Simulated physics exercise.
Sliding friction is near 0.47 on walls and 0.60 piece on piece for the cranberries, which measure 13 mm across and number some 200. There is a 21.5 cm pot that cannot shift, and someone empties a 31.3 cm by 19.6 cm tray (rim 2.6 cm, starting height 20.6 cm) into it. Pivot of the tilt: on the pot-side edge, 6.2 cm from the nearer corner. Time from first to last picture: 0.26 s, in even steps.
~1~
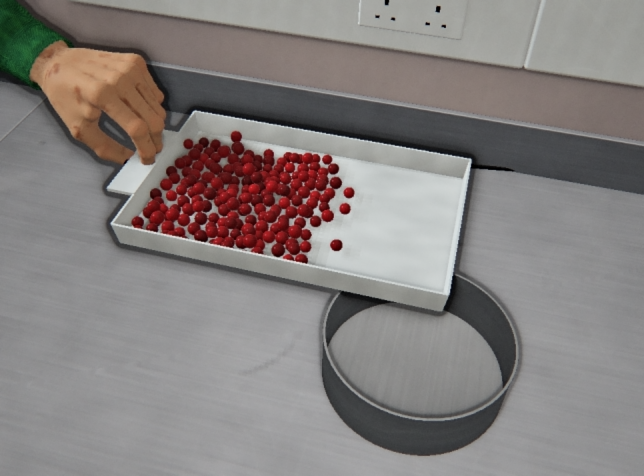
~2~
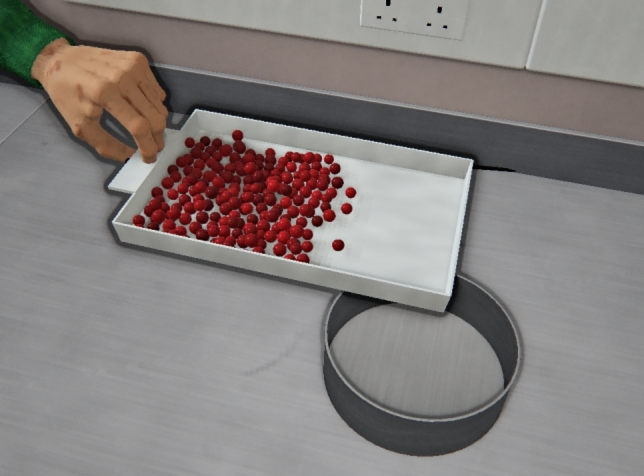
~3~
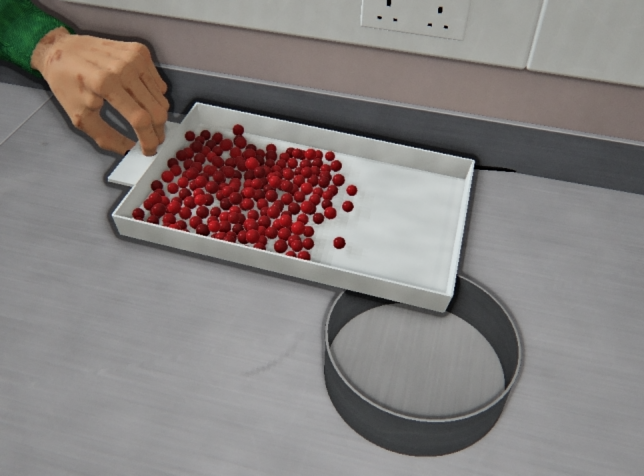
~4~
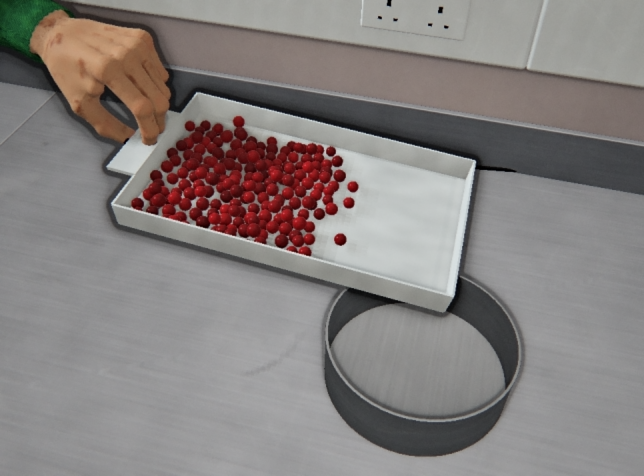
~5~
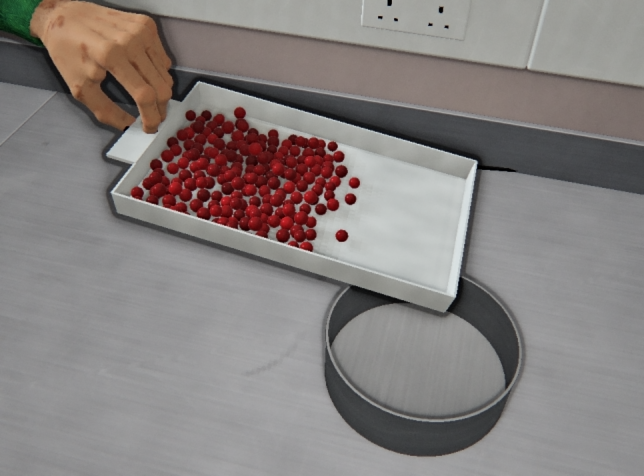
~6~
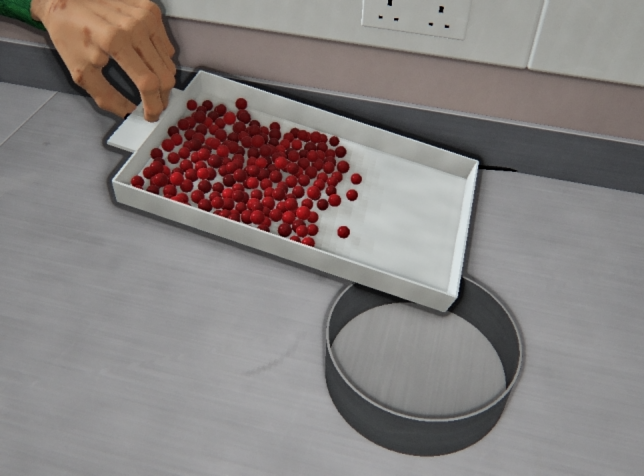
On a grey countertop below a wall socket, a hand in a green sleeve gradually raises the left end of a white tray of small red balls, tilting it toward a round, dark grey pot at the right.
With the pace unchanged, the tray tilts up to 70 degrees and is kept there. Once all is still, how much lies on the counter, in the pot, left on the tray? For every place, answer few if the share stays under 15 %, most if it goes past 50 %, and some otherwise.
Shares - counter: Few; pot: Few; tray: Most.
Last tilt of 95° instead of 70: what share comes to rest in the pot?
It would land at about 50 percent.
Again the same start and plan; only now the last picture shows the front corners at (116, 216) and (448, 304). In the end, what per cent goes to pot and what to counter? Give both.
Pot 0; counter 5.
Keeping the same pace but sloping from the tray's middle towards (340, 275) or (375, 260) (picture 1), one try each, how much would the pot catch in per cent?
That would be close to 0 per cent and then close to 0 per cent.
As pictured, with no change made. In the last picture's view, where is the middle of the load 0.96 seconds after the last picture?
Somewhere about (442, 200) in the last view.
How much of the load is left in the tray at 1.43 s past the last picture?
It works out to near 90 per cent of the load.
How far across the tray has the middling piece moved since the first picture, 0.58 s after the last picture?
Displacement on the tray: Roughly 13 cm.
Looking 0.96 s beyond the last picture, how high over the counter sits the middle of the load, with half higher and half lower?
About 26 cm.
Then, 0.58 s after the last picture, tilt 38 degrees; the tray holds 100 %, the pot 0 %.
Then, 0.96 s after the last picture, tilt 57 degrees; the tray holds 95 %, the pot 0 %.
Then, 1.43 s after the last picture, tilt 70 degrees; the tray holds 90 %, the pot 5 %.
In the end, counter 5 %, pot 5 %, tray 90 %.
